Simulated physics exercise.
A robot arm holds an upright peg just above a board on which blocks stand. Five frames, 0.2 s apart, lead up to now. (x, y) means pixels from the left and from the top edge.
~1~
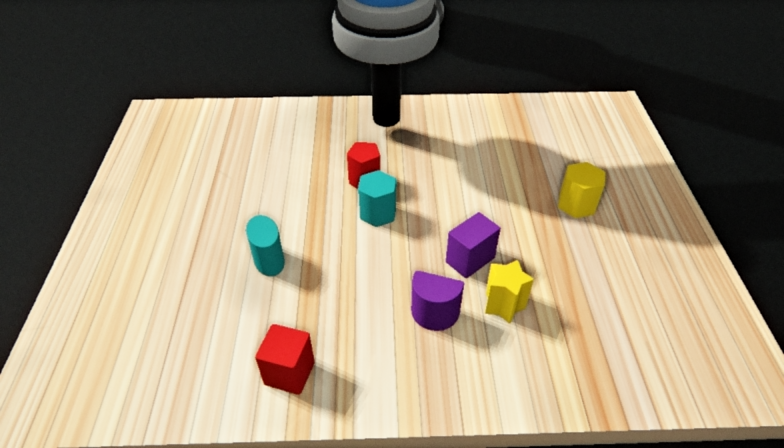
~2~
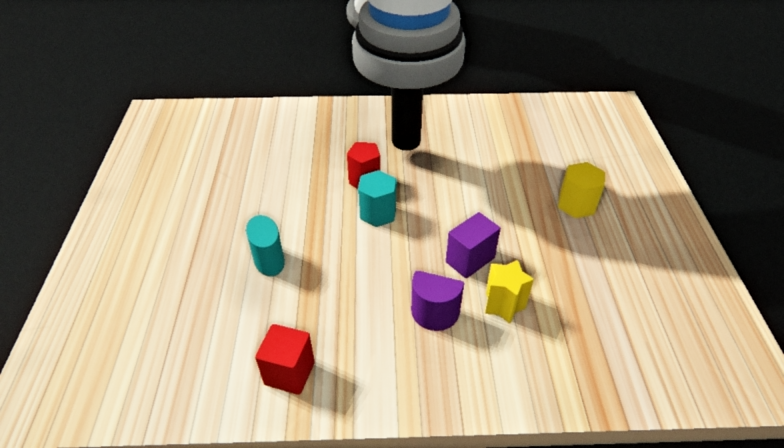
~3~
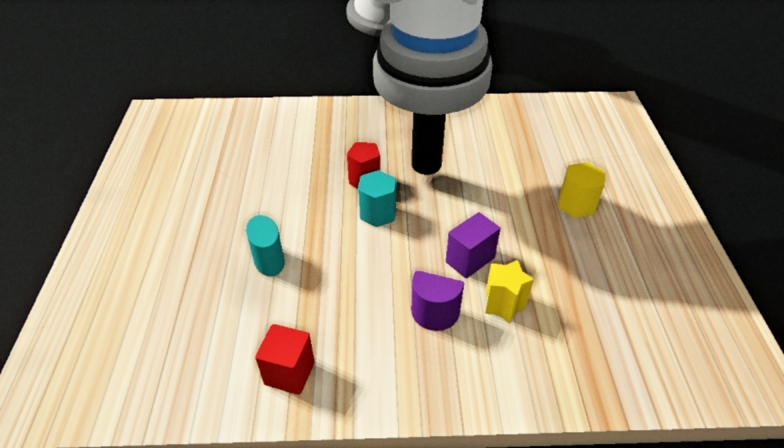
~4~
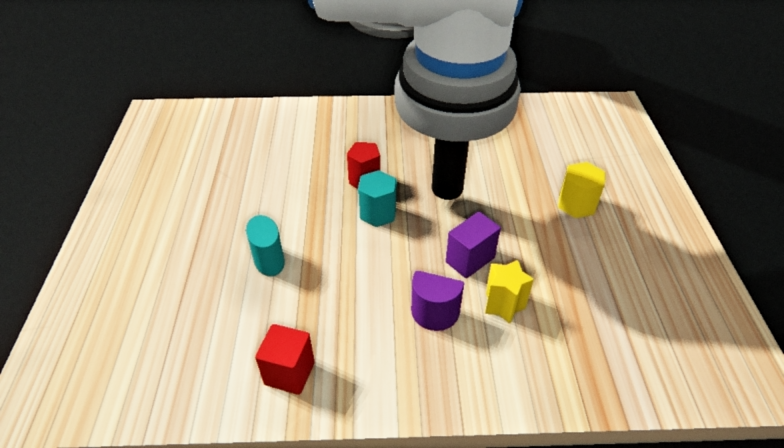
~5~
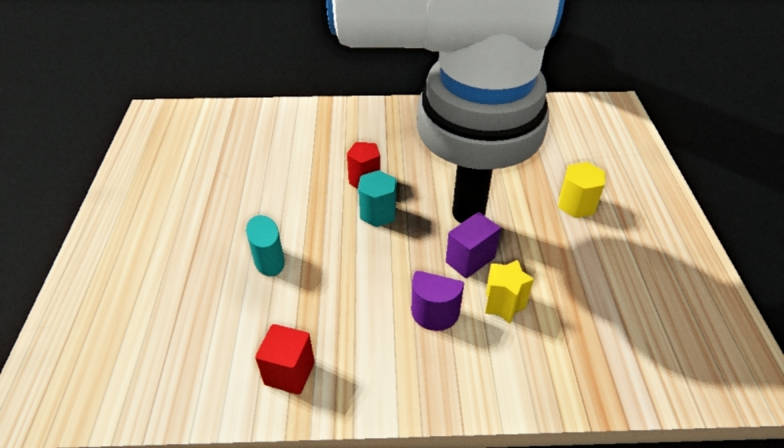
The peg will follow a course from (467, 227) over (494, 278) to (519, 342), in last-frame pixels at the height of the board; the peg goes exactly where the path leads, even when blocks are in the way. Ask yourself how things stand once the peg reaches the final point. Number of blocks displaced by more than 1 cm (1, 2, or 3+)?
By the end of the path, two blocks have moved more than about a centimetre.
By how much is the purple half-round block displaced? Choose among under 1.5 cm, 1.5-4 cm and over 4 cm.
Shift of under 1.5 cm.
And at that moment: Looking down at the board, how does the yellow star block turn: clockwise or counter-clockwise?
In a top view, it turns counterclockwise.
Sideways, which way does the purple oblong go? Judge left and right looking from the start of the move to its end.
So, looking from the first point of the path to the last, the purple oblong moves rightwards.
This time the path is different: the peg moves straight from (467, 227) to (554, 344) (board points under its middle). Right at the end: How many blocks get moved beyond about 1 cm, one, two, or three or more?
That makes 2 blocks.
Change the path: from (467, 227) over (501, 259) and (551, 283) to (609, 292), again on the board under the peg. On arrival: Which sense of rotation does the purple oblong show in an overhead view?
From overhead, clockwise.
The first path, step by step. One third of the way, peg (488, 249); purple oblong (480, 254), turned 65° clockwise; yellow star block (510, 282), turned 20° anticlockwise.
Two thirds of the way, peg (504, 287); purple half-round block (433, 289); purple oblong (476, 280), turned 110° clockwise; yellow star block (518, 304), turned 35° anticlockwise.
At the end, peg (522, 331); turquoise hexagonal block in place; purple half-round block (432, 290), turned 15° clockwise; purple oblong (478, 286), turned 125° clockwise; yellow star block (537, 353), turned 35° anticlockwise.
